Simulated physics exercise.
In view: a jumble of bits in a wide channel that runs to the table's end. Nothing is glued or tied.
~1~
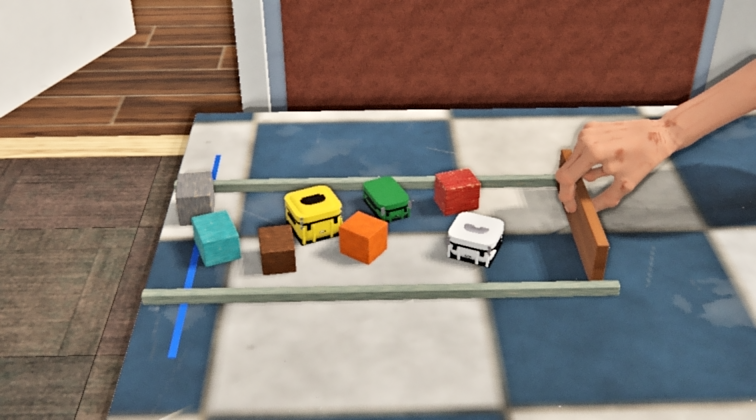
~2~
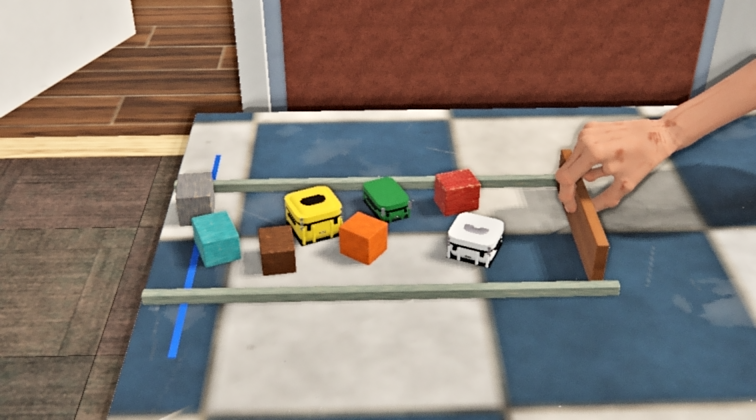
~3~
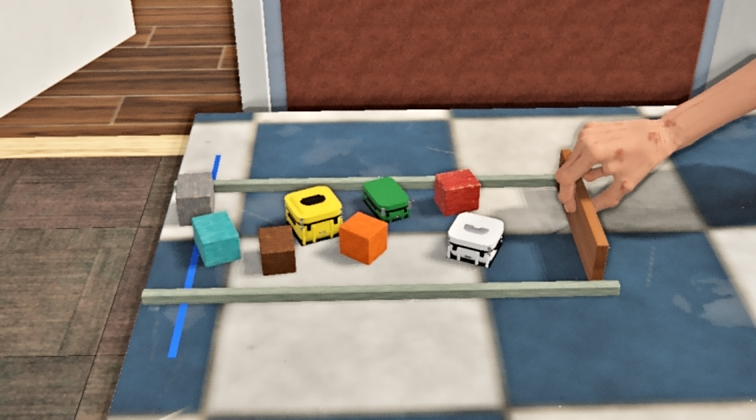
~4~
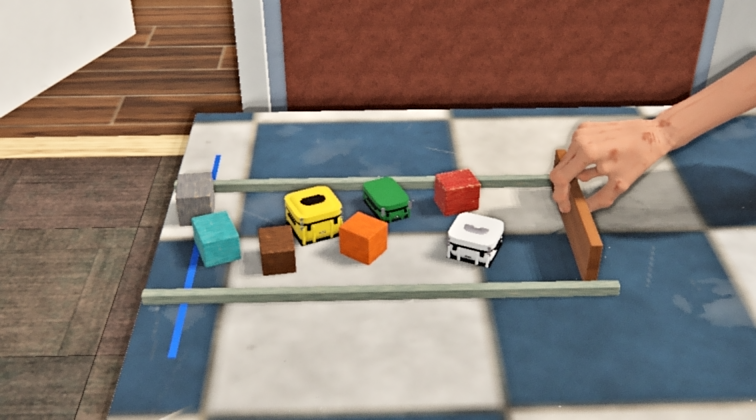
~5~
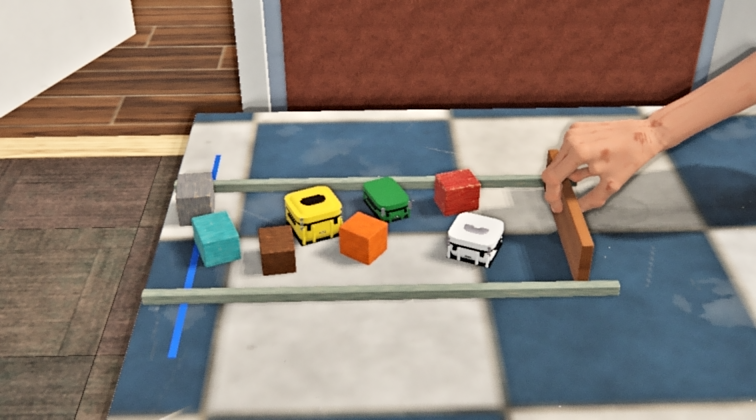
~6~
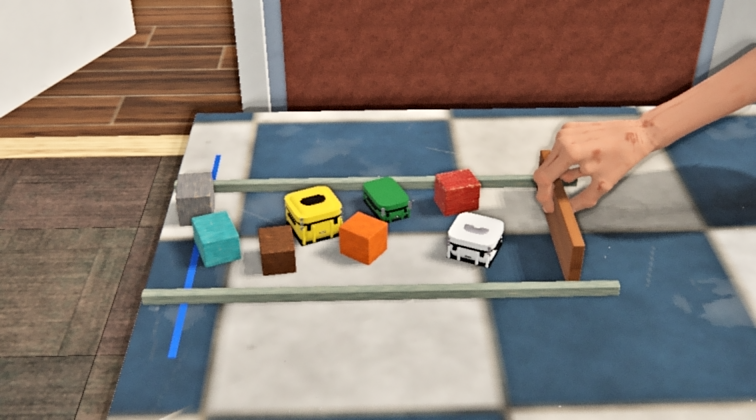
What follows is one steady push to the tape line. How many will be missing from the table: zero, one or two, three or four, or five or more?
The number that fall off is five or more.
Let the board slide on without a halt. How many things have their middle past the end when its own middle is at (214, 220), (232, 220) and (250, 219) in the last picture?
Past the end: 5, 4 and 3.
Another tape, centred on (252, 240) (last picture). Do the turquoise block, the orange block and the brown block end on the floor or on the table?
The turquoise block drops off, the orange block holds on, the brown block tumbles off.
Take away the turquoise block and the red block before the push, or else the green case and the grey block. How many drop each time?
It would be 4 and 4.
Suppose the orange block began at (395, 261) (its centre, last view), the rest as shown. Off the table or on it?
Then it is kept.
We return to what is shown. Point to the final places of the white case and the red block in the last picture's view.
The white case stops around (170, 251); the red block around (188, 192).
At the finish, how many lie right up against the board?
That makes 2.
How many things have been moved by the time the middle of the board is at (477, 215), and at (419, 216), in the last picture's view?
By then 2, and 4.
Soon after, none off yet; grey block at rest near (196, 199); turquoise block at rest near (216, 239); brown block at rest near (277, 250).
At rest, the number that fall off is five or more; fallen, green case, orange block, yellow case, brown block, turquoise block and grey block.
